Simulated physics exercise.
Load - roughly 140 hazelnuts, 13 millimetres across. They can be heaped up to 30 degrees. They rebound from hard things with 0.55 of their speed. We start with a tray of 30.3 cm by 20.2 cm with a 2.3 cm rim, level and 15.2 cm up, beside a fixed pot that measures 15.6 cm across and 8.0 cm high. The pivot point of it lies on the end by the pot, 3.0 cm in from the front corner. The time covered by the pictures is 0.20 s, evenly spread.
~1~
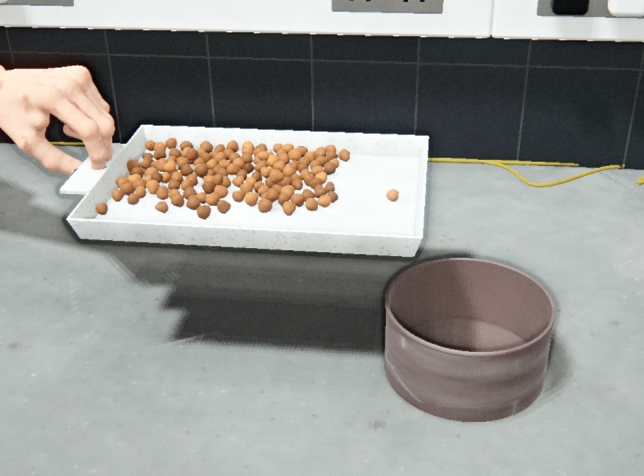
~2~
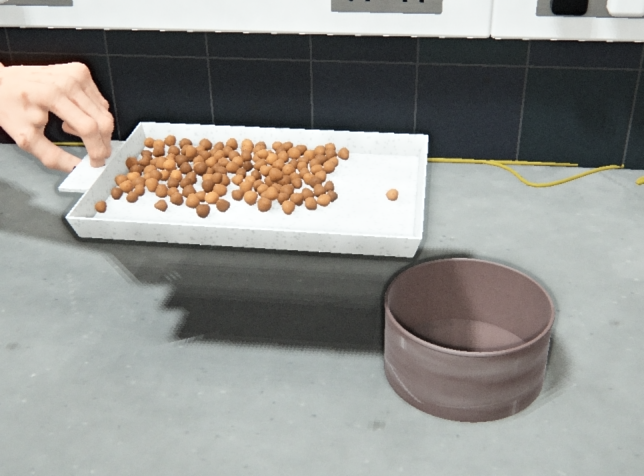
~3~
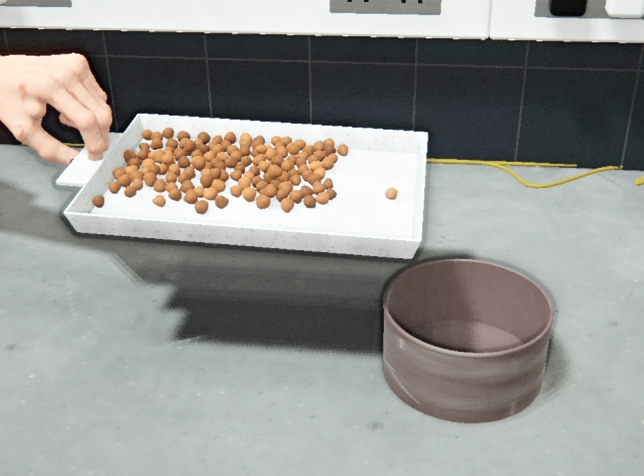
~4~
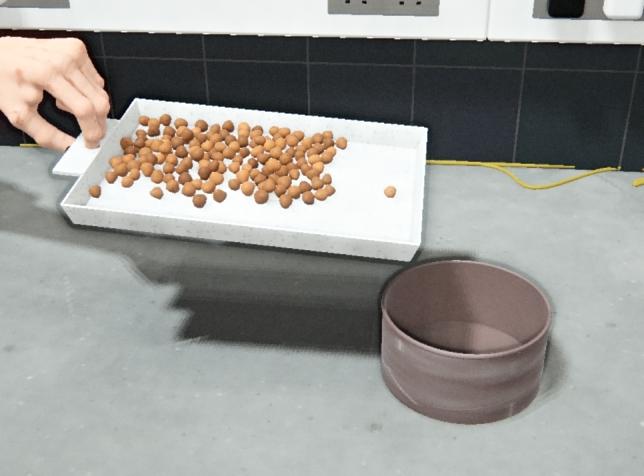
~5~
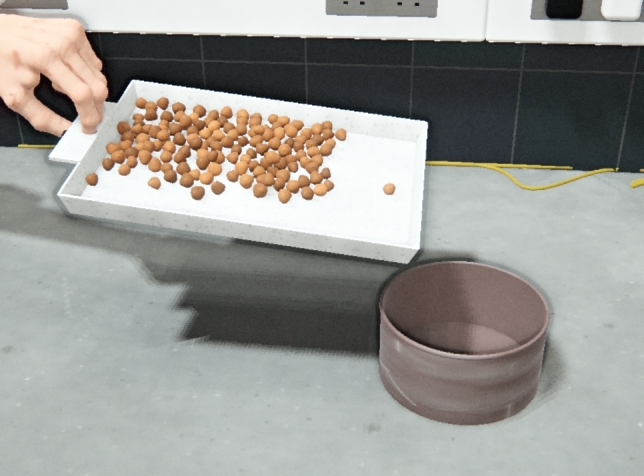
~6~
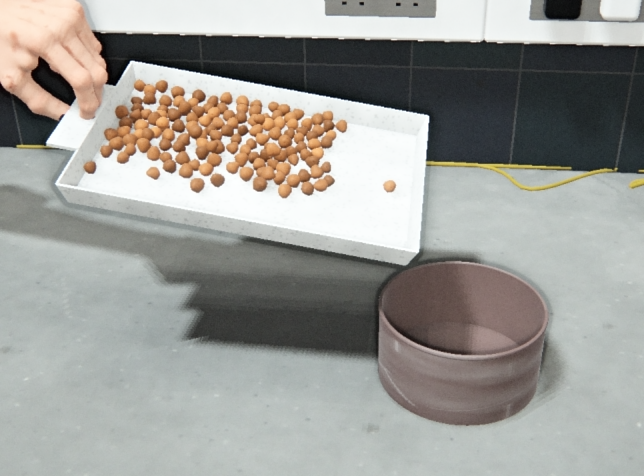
The footage shows a hand at the left holding a white tray of small round brown pieces above a grey surface, then gradually raising that end so the tray slopes down toward a brownish pot, the pieces keeping their places on it.
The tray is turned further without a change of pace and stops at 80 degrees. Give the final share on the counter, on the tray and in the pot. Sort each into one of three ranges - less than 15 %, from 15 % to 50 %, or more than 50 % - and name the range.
Ranges: Counter: More than 50 %; left on the tray: Less than 15 %; pot: From 15 % to 50 %.
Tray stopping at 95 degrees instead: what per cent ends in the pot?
Then about 35 per cent.
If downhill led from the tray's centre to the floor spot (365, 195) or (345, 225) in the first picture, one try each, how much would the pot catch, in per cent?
I'd put it at about 30 per cent for the first tilt and about 70 per cent for the second.
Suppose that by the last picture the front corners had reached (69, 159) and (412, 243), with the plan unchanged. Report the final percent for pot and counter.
You'd end with pot at 70 and counter at 30.
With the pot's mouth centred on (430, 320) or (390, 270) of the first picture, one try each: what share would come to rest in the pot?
Spot one: Some 85 per cent; spot two: Some 0 per cent.
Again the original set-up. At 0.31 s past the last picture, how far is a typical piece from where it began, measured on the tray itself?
It has moved some 9 cm from its start.
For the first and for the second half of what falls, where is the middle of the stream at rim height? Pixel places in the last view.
I'd mark about (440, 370) for the first half and about (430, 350) for the second.
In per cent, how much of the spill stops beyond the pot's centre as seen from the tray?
I'd put it at close to 60 per cent.
Then, 0.31 s after the last picture, tilt 46 degrees; the tray holds 100 %, the pot 0 %.
Then, 0.52 s after the last picture, tilt 68 degrees; the tray holds 75 %, the pot 0 %.
Then, 0.85 s after the last picture, tilt 80 degrees; the tray holds 15 %, the pot 25 %.
In the end, counter 65 %, tray 0 %, pot 35 %.
